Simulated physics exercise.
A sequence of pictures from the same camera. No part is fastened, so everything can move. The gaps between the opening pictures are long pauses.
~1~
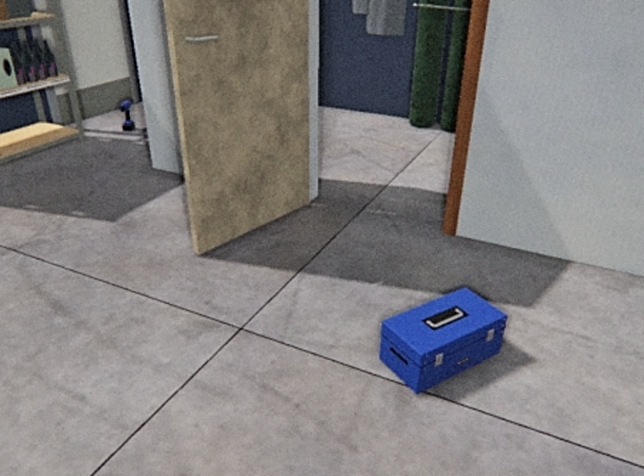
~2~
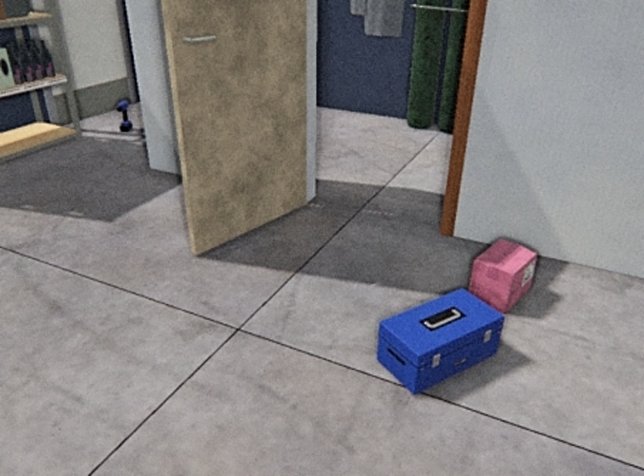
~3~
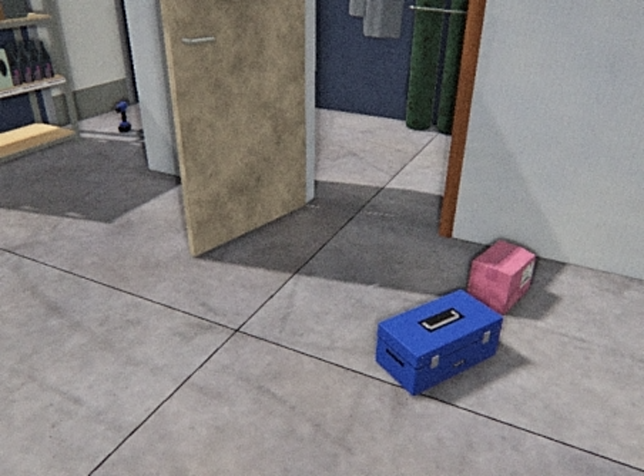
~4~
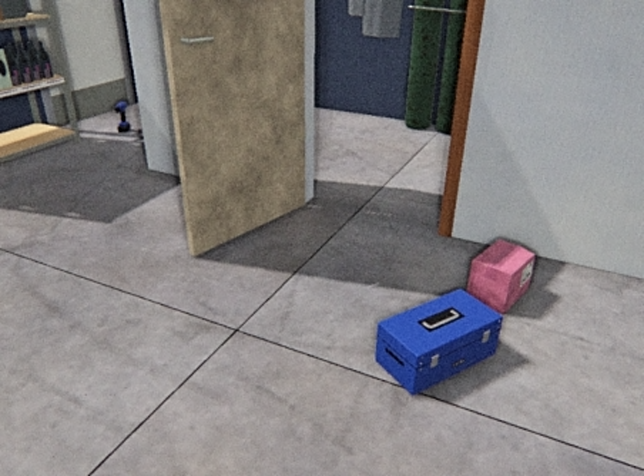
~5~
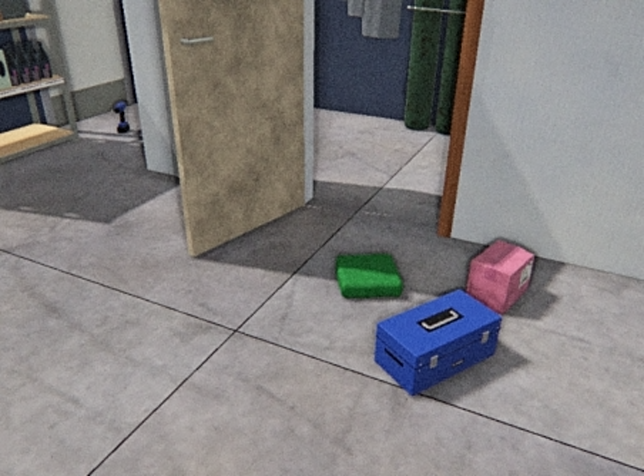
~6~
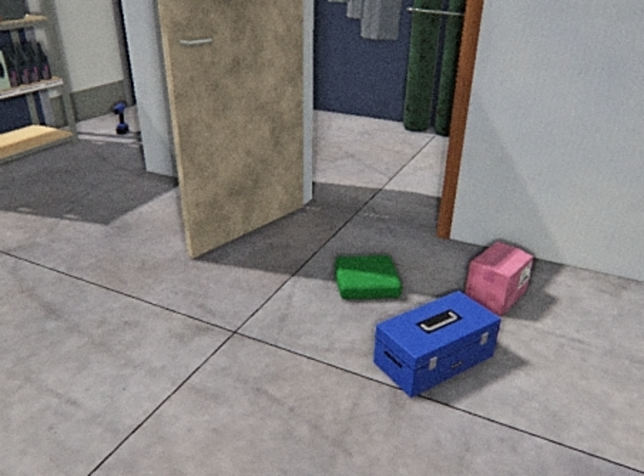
A door stands open by a blue toolbox as a pink box, then a green cushion, appear.
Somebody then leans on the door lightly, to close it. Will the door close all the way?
Yes - the gap disappears.
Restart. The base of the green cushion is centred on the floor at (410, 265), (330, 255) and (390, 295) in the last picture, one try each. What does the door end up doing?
First try: It swings home; second try: It gets caught partway; third try: It swings home.
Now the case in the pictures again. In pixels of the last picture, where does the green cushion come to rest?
It winds up at roughly (424, 277).
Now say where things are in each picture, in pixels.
In the first frame, door wide open and still; blue toolbox (443, 338).
In the second frame, door wide open and still; blue toolbox (440, 338); pink box (503, 275).
In the third frame, door wide open and still; blue toolbox (439, 340); pink box (502, 276).
In the fourth frame, door wide open and still; blue toolbox (438, 339); pink box (501, 275).
In the fifth frame, door wide open and still; blue toolbox (438, 340); pink box (500, 276).
In the sixth frame, door wide open and still; green cushion (367, 276); blue toolbox (437, 341).
Then, 1.20 s past the last view, door at 58°.
Then, 1.60 s past the last view, door at 32°; green cushion displaced about its own width near (414, 277).
Finally, door at 0°; moved from the start, green cushion; the other 2 still in place. Final places as the last picture's camera would see them, green cushion near (424, 277).
